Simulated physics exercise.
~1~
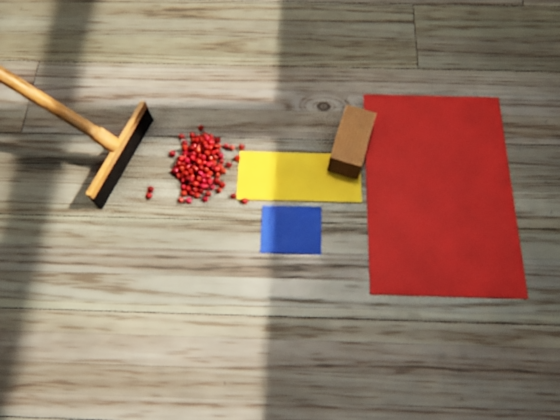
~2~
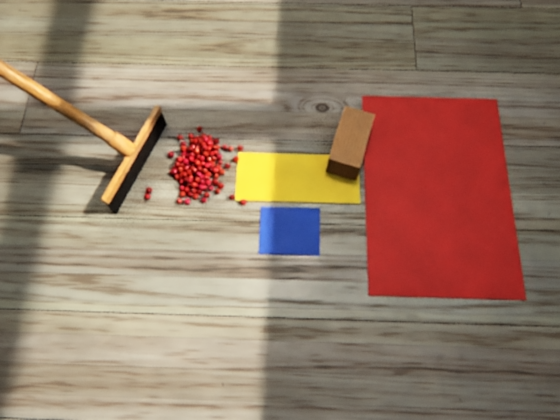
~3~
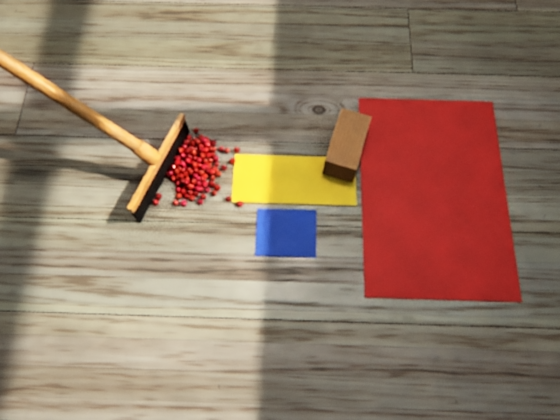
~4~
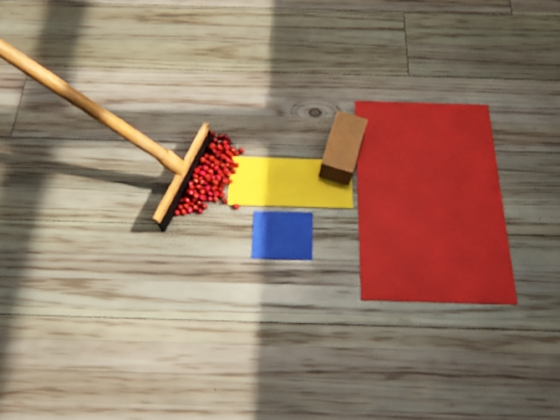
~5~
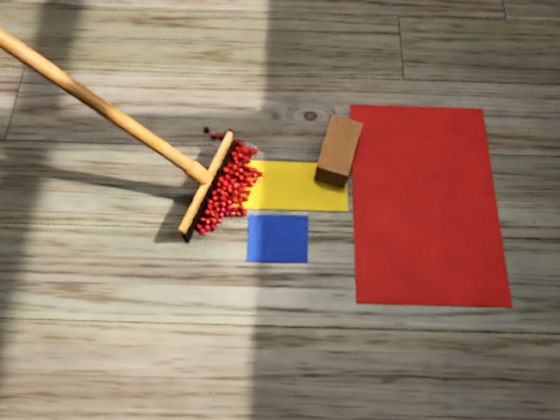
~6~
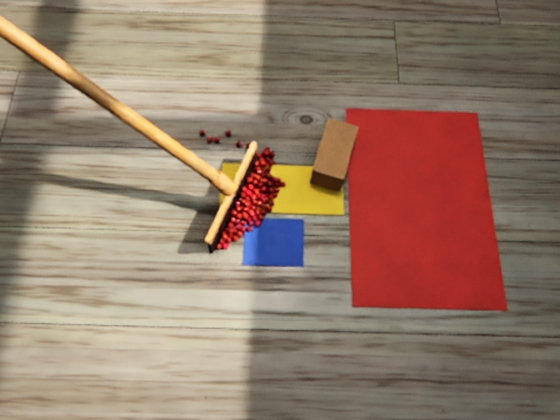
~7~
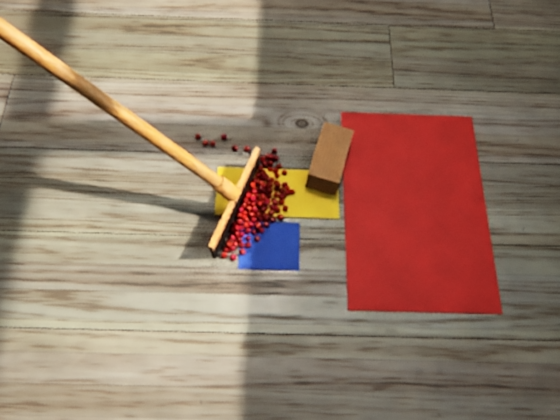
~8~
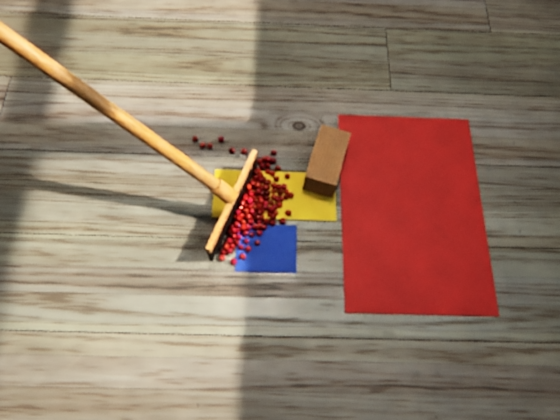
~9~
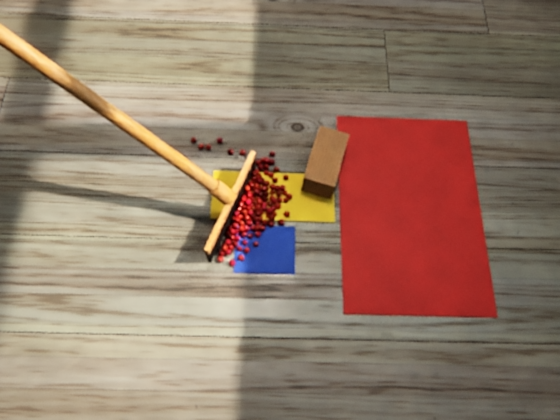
To begin with, a wooden squeegee with a long handle rests left of a loose cluster of red cranberries on a wood-plank surface, with yellow, blue and red sheets and a brown block to the right. The blade slides right and meets the berries. It gathers them into a dense band and pushes them onto the yellow sheet, leaving a few stragglers behind near its upper end. As the view drifts slightly right, the blade stops short of the block. The berries lie mostly on yellow, with some on blue, others off the sheets, and none on red.
